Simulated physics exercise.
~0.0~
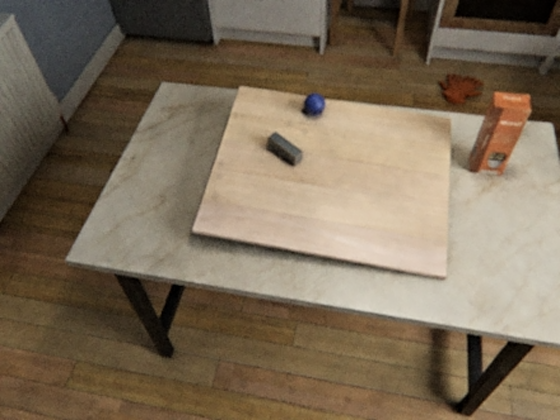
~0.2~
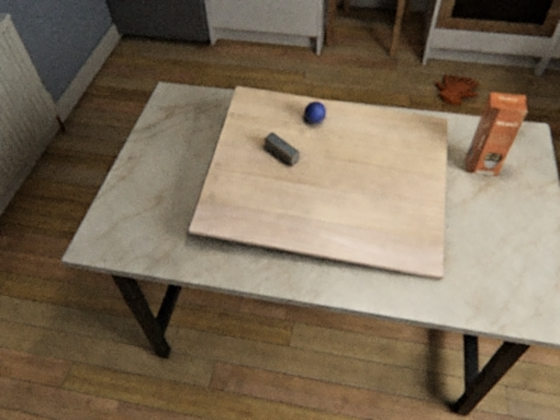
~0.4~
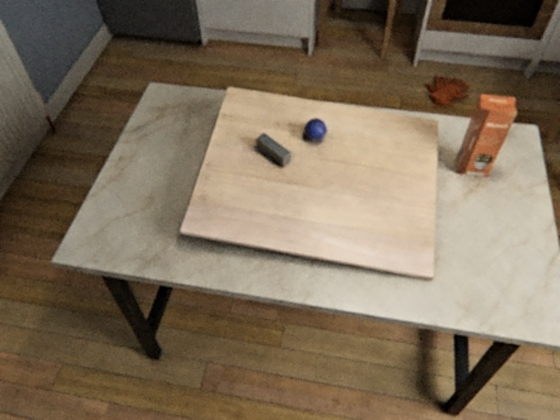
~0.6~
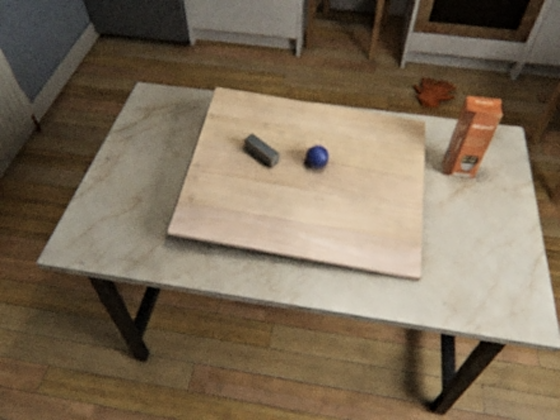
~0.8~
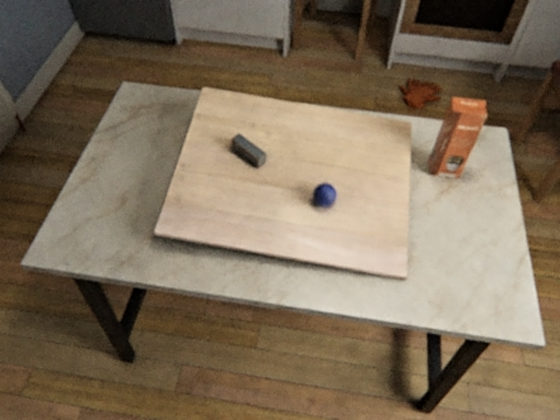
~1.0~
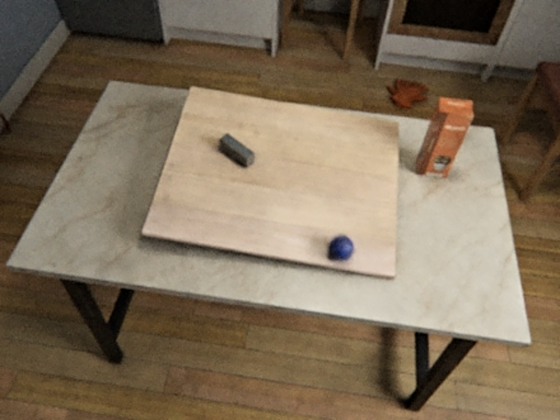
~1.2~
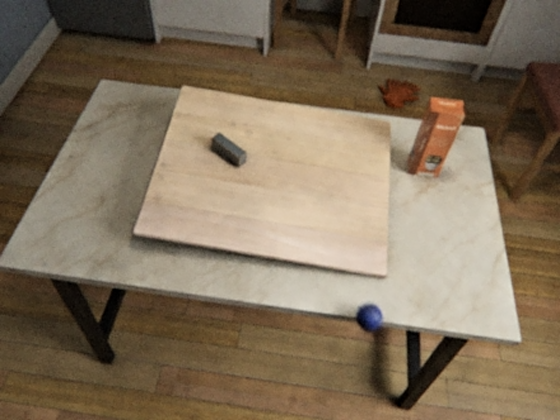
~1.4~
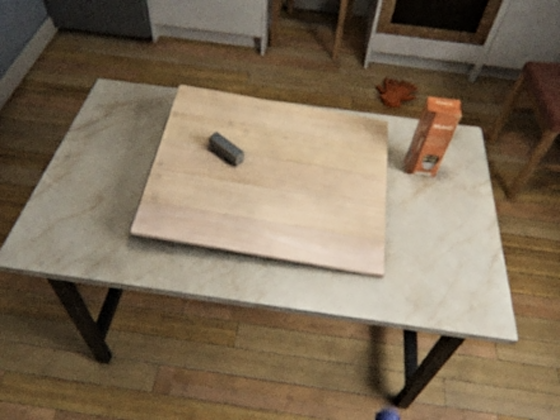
On a marble-topped table in a room with a wooden floor, a blue ball rolled down a tilted wooden board, passing a small dark gray block that stayed put, then went over the table's near edge and dropped toward the floor, leaving the orange carton standing.
